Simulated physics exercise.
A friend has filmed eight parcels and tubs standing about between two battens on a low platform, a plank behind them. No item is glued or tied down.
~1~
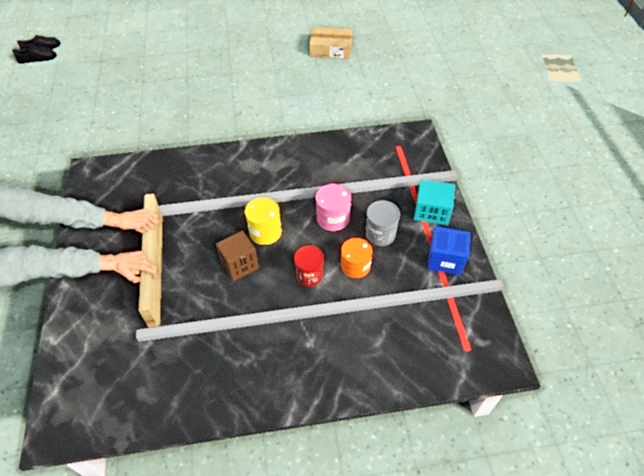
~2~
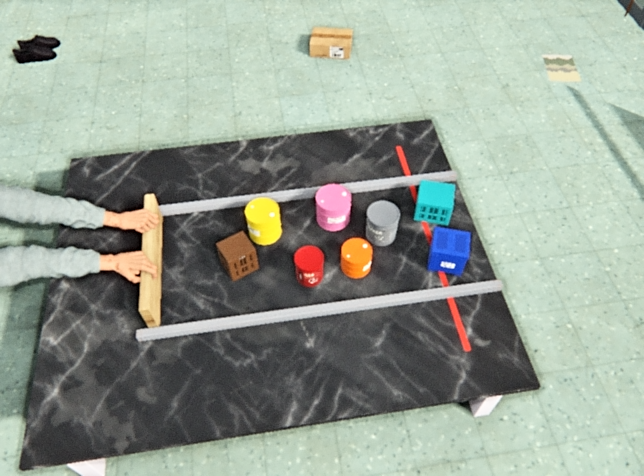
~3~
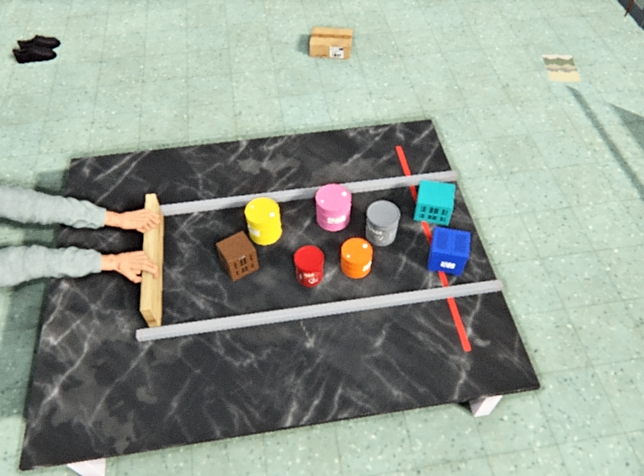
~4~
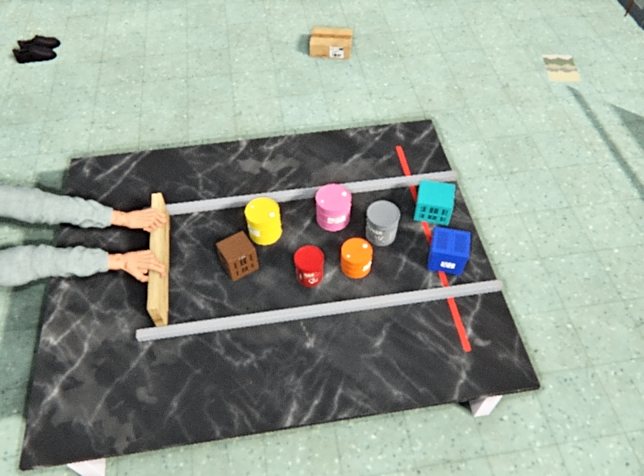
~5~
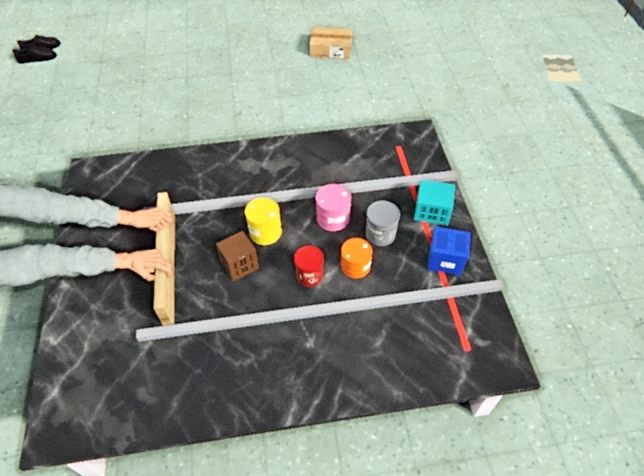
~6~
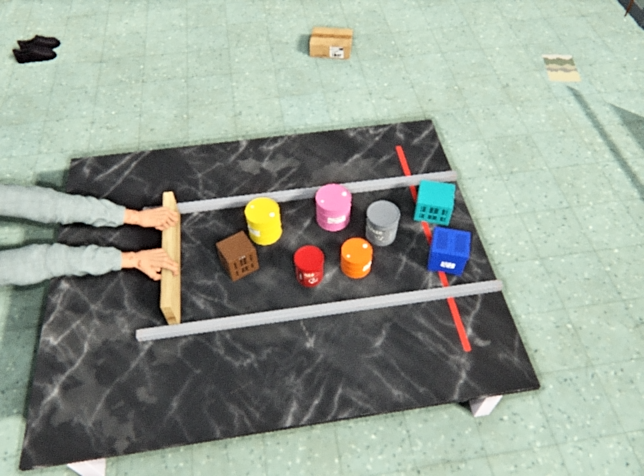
The video shows two hands holding a wooden plank behind eight colourful containers between two grey rails on a dark platform. The plank stays still at first, then the hands push it slightly right, while the containers remain in place.
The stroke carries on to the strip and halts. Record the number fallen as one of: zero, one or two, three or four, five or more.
Only one or two are pushed off.
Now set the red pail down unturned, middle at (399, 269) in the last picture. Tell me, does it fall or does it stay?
Note: Red pail is safe.
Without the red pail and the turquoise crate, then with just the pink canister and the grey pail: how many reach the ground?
The first removal gives 1, the second gives 1.
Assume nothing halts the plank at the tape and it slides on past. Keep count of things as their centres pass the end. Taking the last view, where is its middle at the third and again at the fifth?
At roughly (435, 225), then roughly (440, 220).
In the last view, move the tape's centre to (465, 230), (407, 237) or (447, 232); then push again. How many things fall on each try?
Respectively, 8, 0 and 5.
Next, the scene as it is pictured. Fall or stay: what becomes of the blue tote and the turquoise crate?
The blue tote: Drops. The turquoise crate: Drops.
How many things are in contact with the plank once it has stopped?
I count 3 of them.
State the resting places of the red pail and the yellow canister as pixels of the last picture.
Final positions: Near (455, 257); near (439, 202).
A little later, none off yet; turquoise crate at rest near (434, 202); blue tote at rest near (448, 252); grey pail at rest near (382, 224).
When it is over, the number that fall off is one or two; down, blue tote and turquoise crate.
